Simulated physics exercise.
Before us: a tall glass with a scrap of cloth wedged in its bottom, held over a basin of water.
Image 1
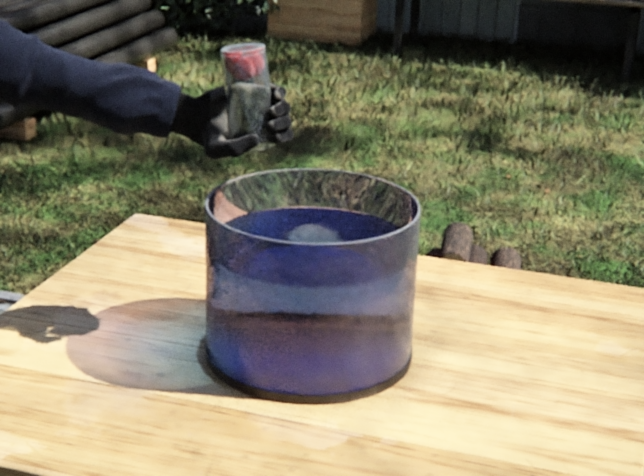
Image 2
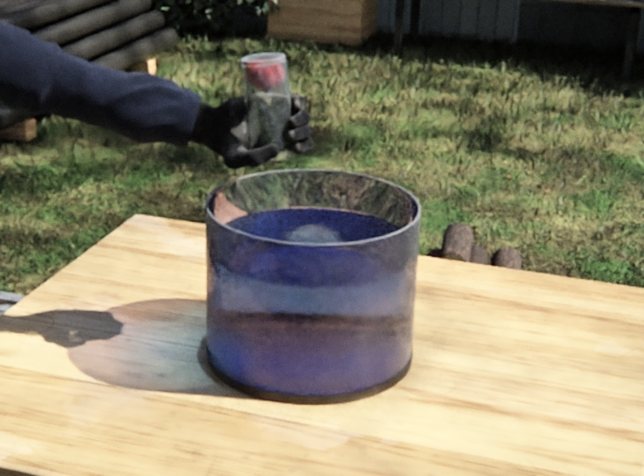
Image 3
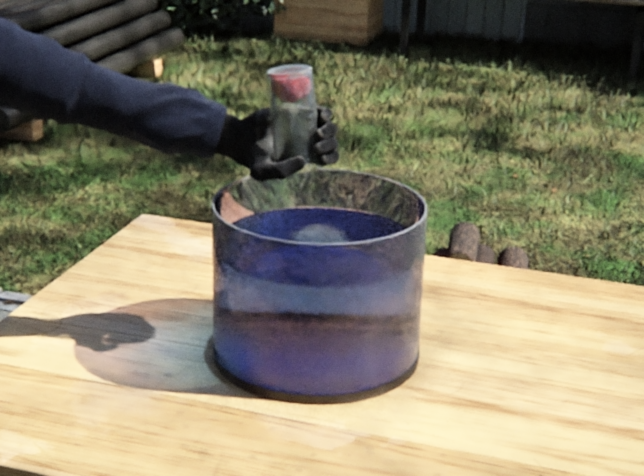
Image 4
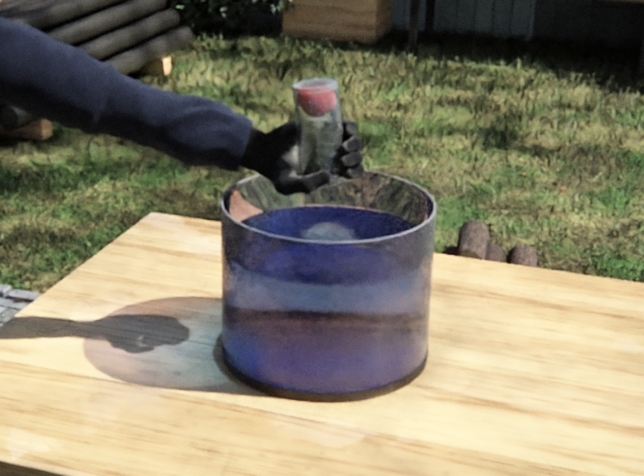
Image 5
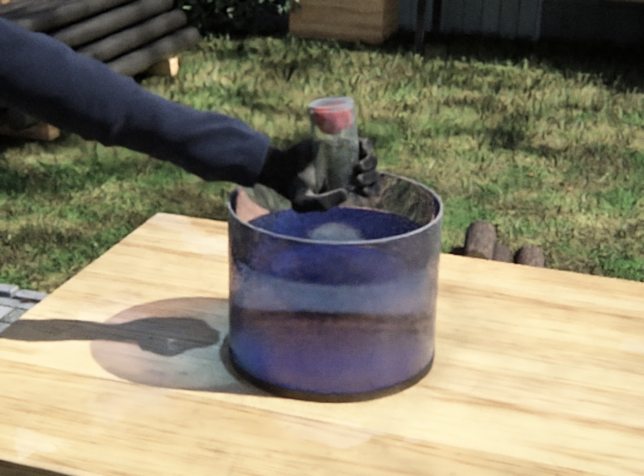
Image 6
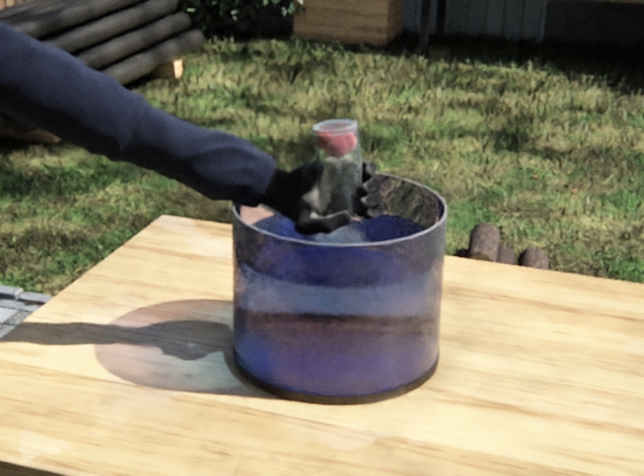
On a wooden table outdoors, with grass behind it, a wide clear basin of bluish water sits in sunlight while a black-gloved hand holds an upside-down glass with reddish cloth inside above it. The arm moves right and lowers the glass steadily, until the hand is at the basin's rim, just over the water.
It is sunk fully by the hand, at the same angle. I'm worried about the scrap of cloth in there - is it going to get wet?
It is never reached.
A moment on, the tall glass enters the water.
Further on, air is trapped inside and holds the level down.
When it is over, the tall glass is under, still full of air, and the scrap of cloth is dry.
